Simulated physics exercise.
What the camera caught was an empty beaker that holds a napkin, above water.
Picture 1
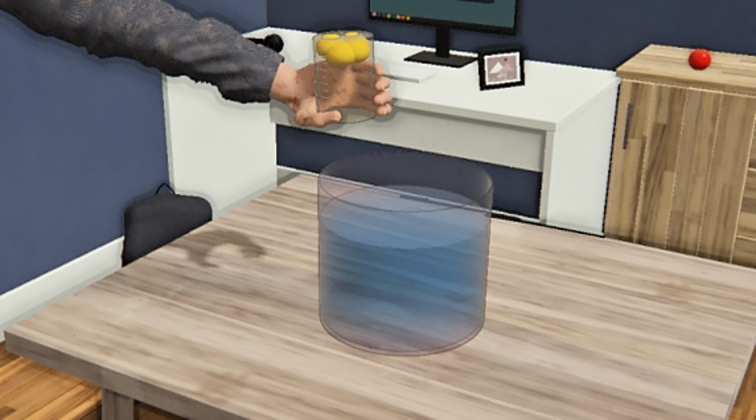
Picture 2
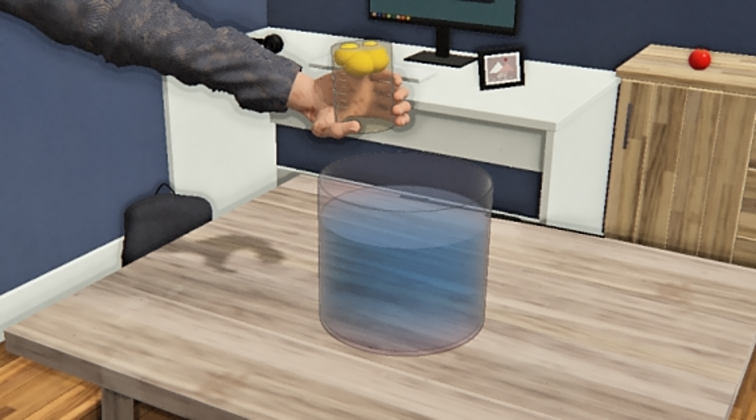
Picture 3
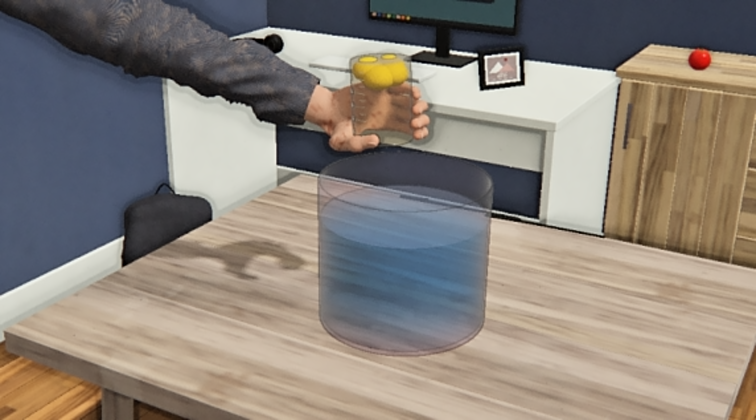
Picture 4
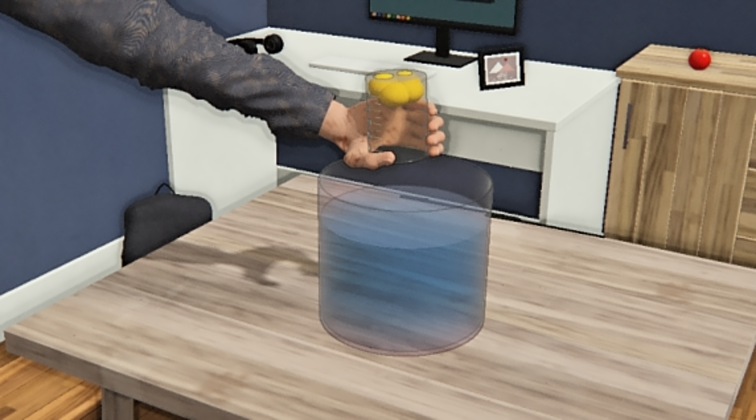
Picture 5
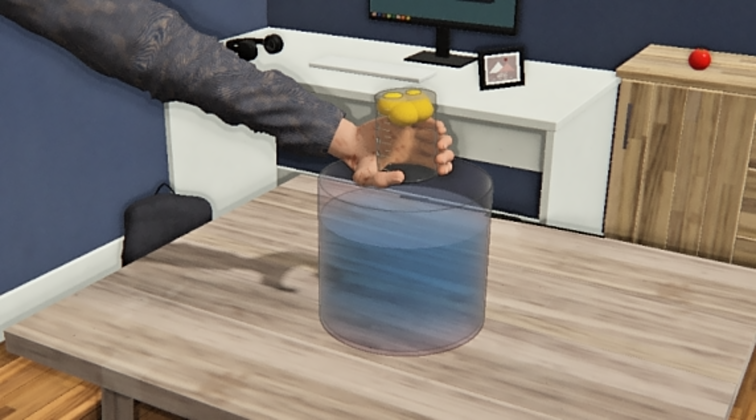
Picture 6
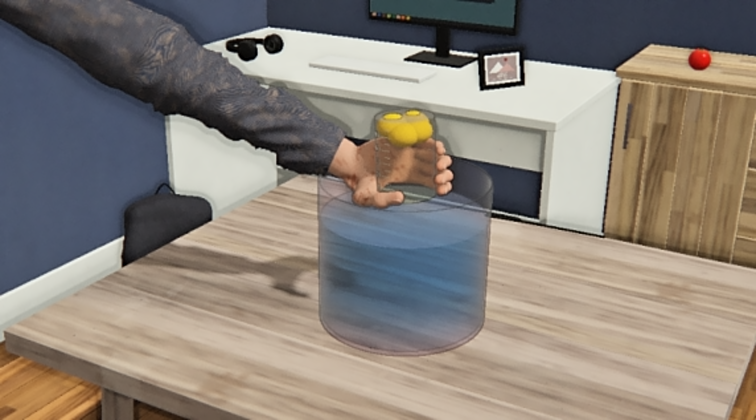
A large clear tub of blue water stands on a pale wooden table in a blue-walled room, seen from slightly above. A grey-sleeved arm reaches from the left, holding a clear upturned beaker with bunched yellow material inside its top, while a white desk, monitor and red ball sit behind. The hand moves the beaker right and steadily down to just over the water, the camera still.
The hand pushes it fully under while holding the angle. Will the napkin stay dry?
Yes.
Next, the beaker enters the water.
After that, air is trapped inside and holds the level down.
Finally, the beaker is under, still full of air, and the napkin is dry.
